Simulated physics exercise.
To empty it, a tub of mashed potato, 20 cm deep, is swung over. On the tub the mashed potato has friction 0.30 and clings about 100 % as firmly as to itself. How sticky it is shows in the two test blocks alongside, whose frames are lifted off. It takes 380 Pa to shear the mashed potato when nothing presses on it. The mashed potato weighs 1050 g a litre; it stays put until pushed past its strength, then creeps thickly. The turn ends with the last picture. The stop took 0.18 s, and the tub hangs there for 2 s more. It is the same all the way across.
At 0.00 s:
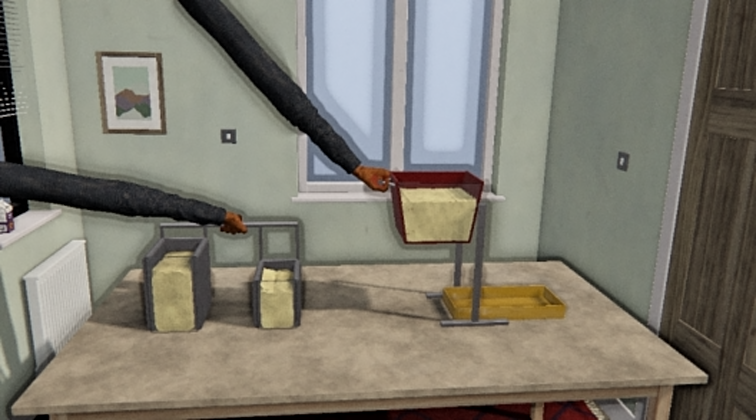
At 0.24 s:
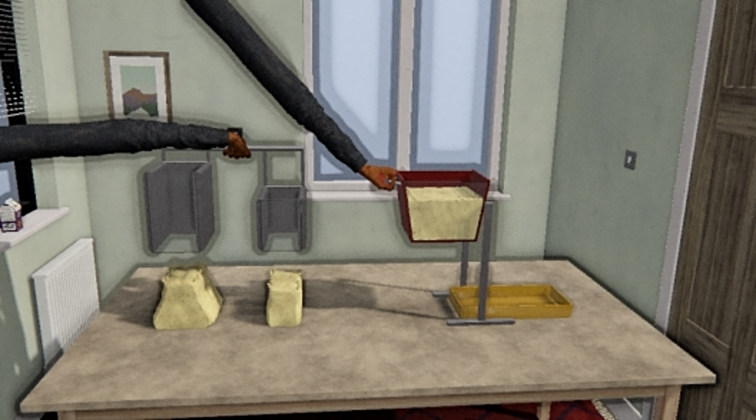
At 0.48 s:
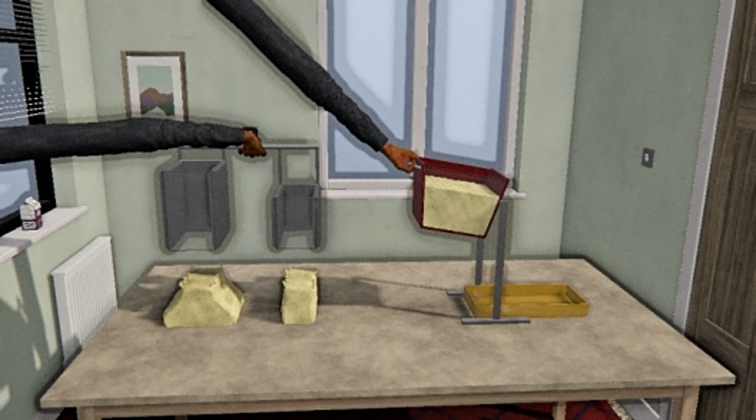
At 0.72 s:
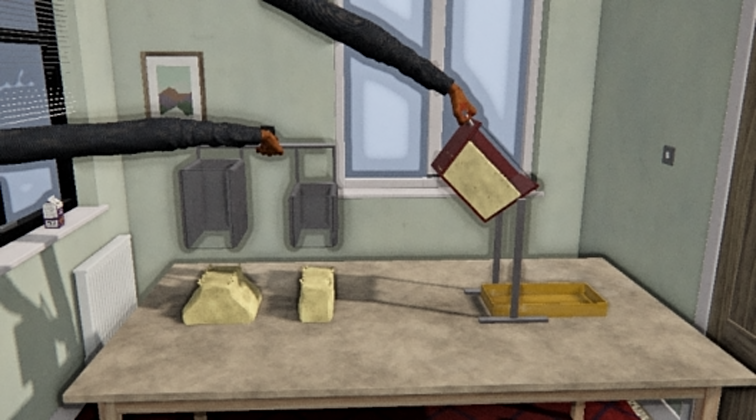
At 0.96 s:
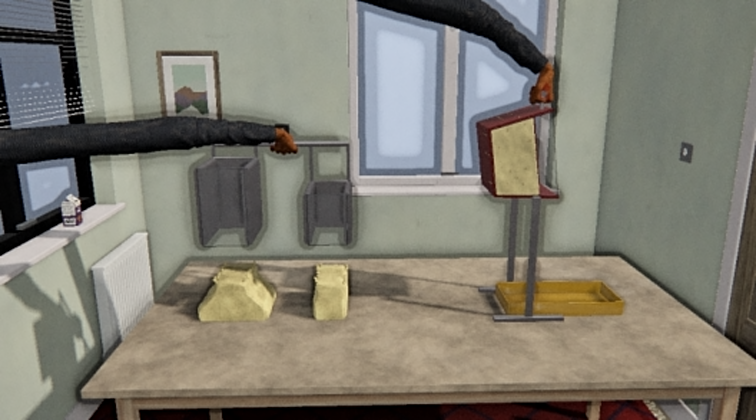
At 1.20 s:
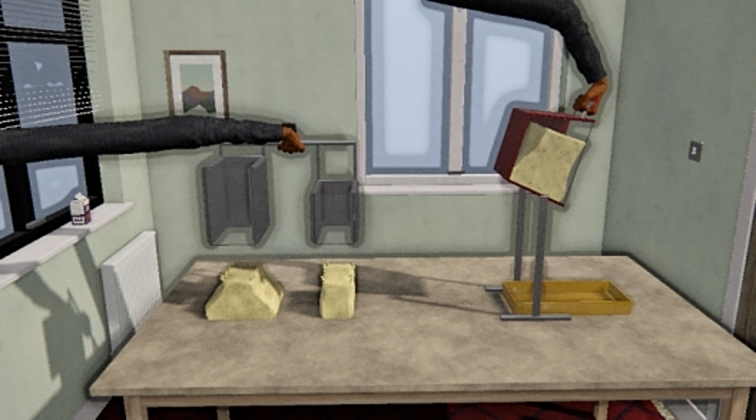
At the start, two sleeved arms hold a dark red tub of pale mash above a yellow tray and a rack beside two filled grey moulds. The left arm lifts the moulds, leaving two pale blocks that slump, the larger one more. The right arm then swings the tub over clockwise, past upright on its side.
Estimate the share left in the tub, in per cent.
Close to 0 per cent.
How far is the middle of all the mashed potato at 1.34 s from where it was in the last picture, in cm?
Roughly 11 cm.
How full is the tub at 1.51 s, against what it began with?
About 18 %.
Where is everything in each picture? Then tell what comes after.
The first frame shows handle-side rim at (399, 183), tilt 0 degrees; top of the mashed potato at (467, 201); blocks stand 22 cm, 14 cm (left to right).
The second frame shows handle-side rim at (405, 181), tilt 0 degrees; top of the mashed potato at (473, 199); blocks stand 17 cm, 13 cm (left to right).
The third frame shows handle-side rim at (426, 165), tilt 10 degrees; top of the mashed potato at (430, 186); blocks stand 15 cm, 13 cm (left to right).
The fourth frame shows handle-side rim at (482, 125), tilt 45 degrees; top of the mashed potato at (472, 144); blocks stand 15 cm, 13 cm (left to right).
The fifth frame shows handle-side rim at (553, 112), tilt 82 degrees; top of the mashed potato at (529, 120); blocks stand 15 cm, 13 cm (left to right).
The sixth frame shows handle-side rim at (594, 123), tilt 106 degrees; top of the mashed potato at (547, 130); blocks stand 15 cm, 13 cm (left to right).
After 1.34 s, the tub is at 106 degrees and holds 52 %.
After 1.51 s, the tub is at 106 degrees and holds 18 %.
After 1.68 s, the tub is at 106 degrees and holds 0 %.
After 1.85 s, the tub is at 106 degrees and holds 0 %.
After 3.20 s, at the end, the tub is at 106 degrees and holds 0 %.
